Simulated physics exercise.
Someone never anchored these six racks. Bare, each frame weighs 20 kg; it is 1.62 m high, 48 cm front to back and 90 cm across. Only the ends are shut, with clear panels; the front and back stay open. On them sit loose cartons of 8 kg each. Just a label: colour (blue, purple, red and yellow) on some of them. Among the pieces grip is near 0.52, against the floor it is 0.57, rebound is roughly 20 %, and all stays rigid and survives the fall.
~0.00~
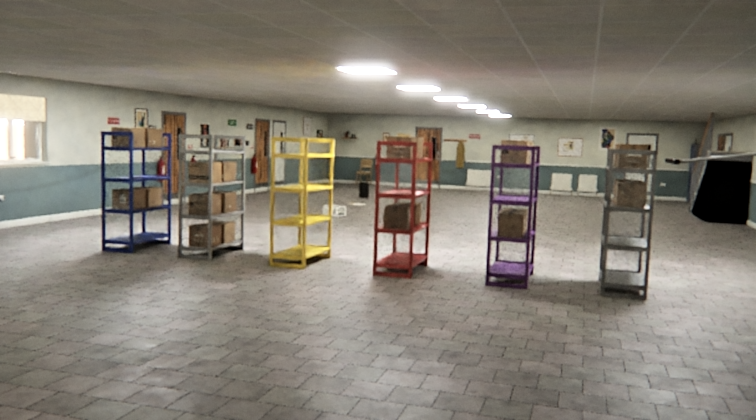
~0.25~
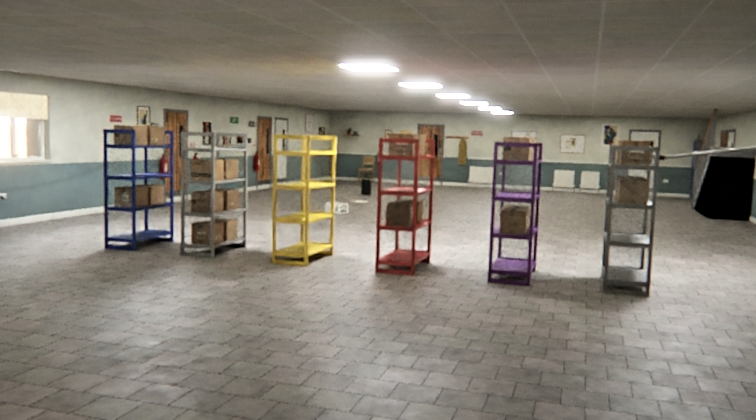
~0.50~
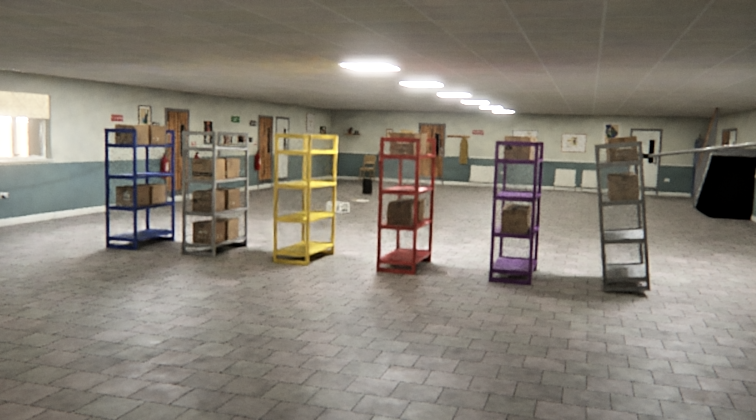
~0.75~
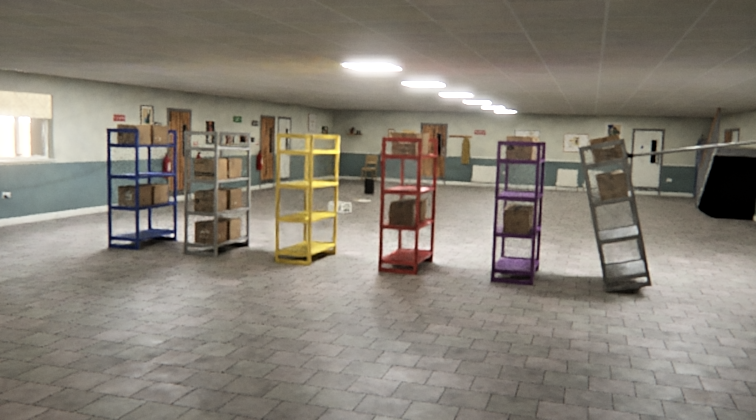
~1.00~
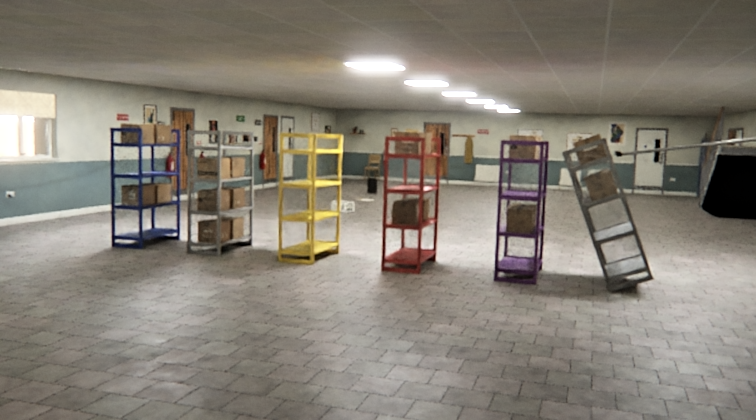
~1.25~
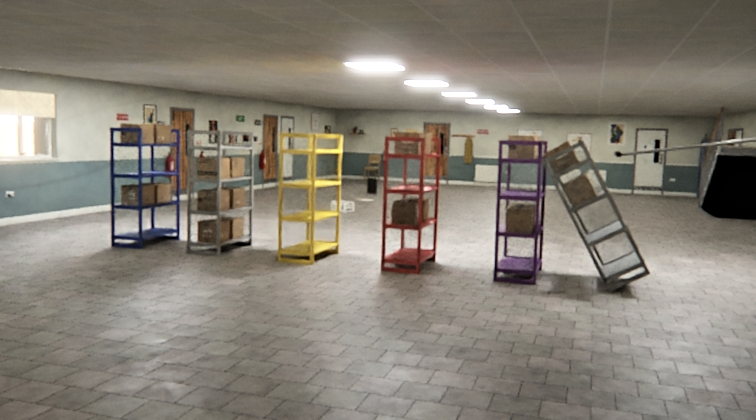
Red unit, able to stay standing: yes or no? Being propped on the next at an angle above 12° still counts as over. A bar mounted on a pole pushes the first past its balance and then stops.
No.
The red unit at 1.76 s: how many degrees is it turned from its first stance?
Something like 0°, give or take.
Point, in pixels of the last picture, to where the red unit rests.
In the final picture it sits close to (349, 214).
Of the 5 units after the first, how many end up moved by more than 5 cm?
4.
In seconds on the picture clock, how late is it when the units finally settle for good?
5.0 s or so.
Around 1.76 s, 4 cartons spilt or dropped; none of the 5 other units over, 1 disturbed; red unit unmoved; purple unit tipped 10°.
Around 2.50 s, 8 cartons spilt or dropped; 1 of the 5 other units over; red unit tipped 6°; purple unit tipped 38°.
Around 3.22 s, 9 cartons spilt or dropped; 2 of the 5 other units over; red unit tipped 33°; purple unit tipped 60°.
Around 3.90 s, 12 cartons spilt or dropped; 3 of the 5 other units over; red unit tipped 60°; purple unit tipped 69°.
Finally (5.0 s), 12 cartons spilt or dropped; 3 of the 5 other units over; red unit tipped 61°; purple unit tipped 69°; yellow unit tipped 37°. Two left standing. Seen by the last camera, middles, red unit near (349, 214), purple unit near (455, 228).
